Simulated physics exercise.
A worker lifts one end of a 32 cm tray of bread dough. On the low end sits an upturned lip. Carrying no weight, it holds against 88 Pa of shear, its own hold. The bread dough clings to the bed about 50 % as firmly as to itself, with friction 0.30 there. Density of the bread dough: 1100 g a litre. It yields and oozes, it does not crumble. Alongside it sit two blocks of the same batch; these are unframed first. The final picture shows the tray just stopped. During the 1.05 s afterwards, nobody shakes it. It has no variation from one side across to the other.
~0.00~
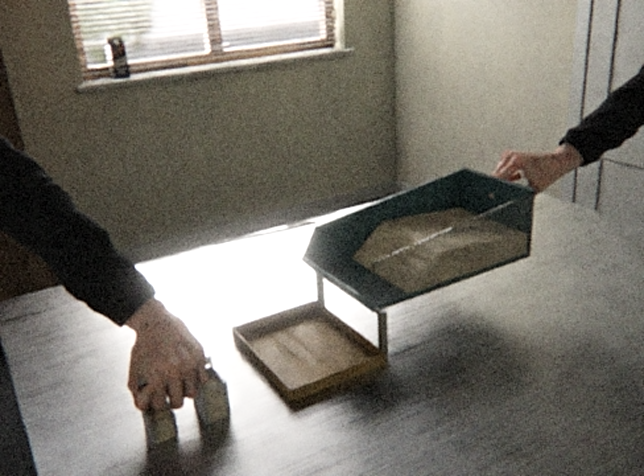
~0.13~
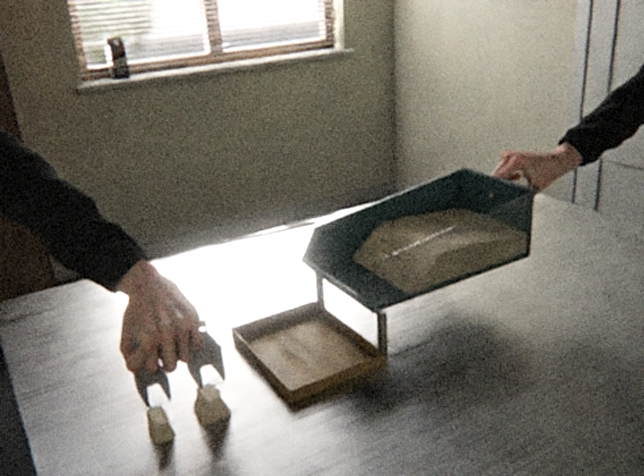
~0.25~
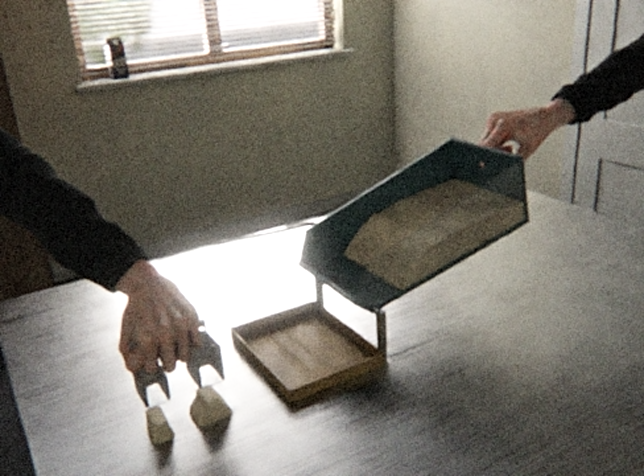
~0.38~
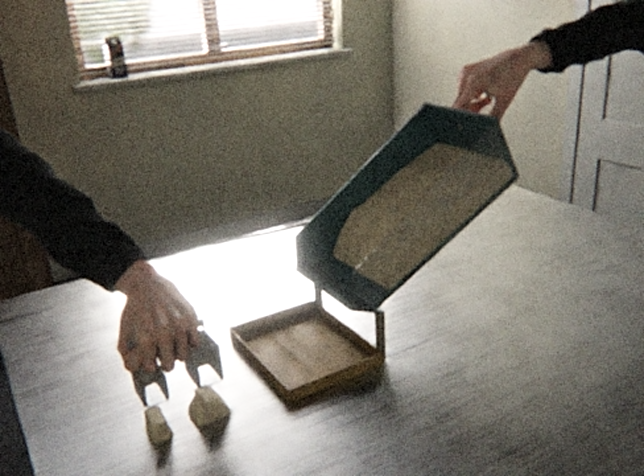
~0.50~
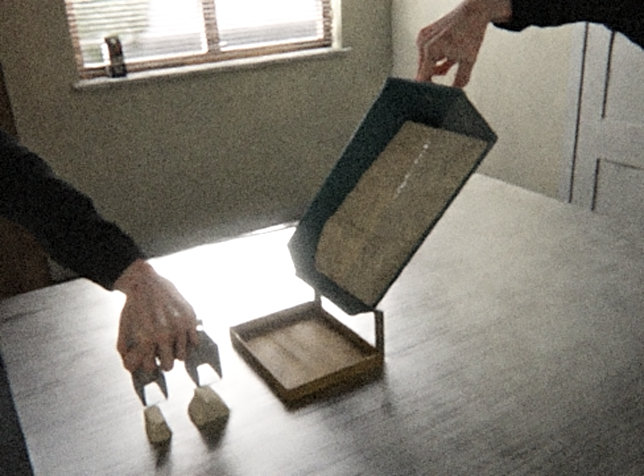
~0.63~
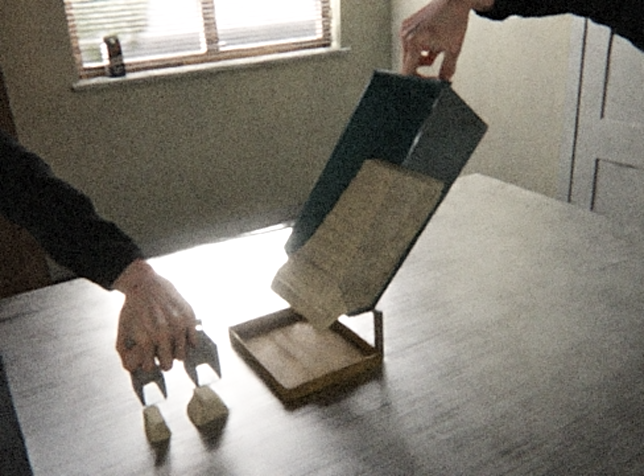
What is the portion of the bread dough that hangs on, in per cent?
About 12 %.
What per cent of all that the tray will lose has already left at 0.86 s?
Looks like roughly 90 %, give or take.
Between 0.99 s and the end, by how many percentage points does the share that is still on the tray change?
Some 0 per cent.
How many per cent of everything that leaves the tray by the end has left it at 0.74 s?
Around 50 per cent.
After 0.74 s, the tilt is 48 degrees and 56 % is on the bed.
After 0.86 s, the tilt is 48 degrees and 18 % is on the bed.
After 0.99 s, the tilt is 48 degrees and 12 % is on the bed.
After 1.12 s, the tilt is 48 degrees and 12 % is on the bed.
After 1.64 s, the tilt is 48 degrees and 12 % is on the bed.
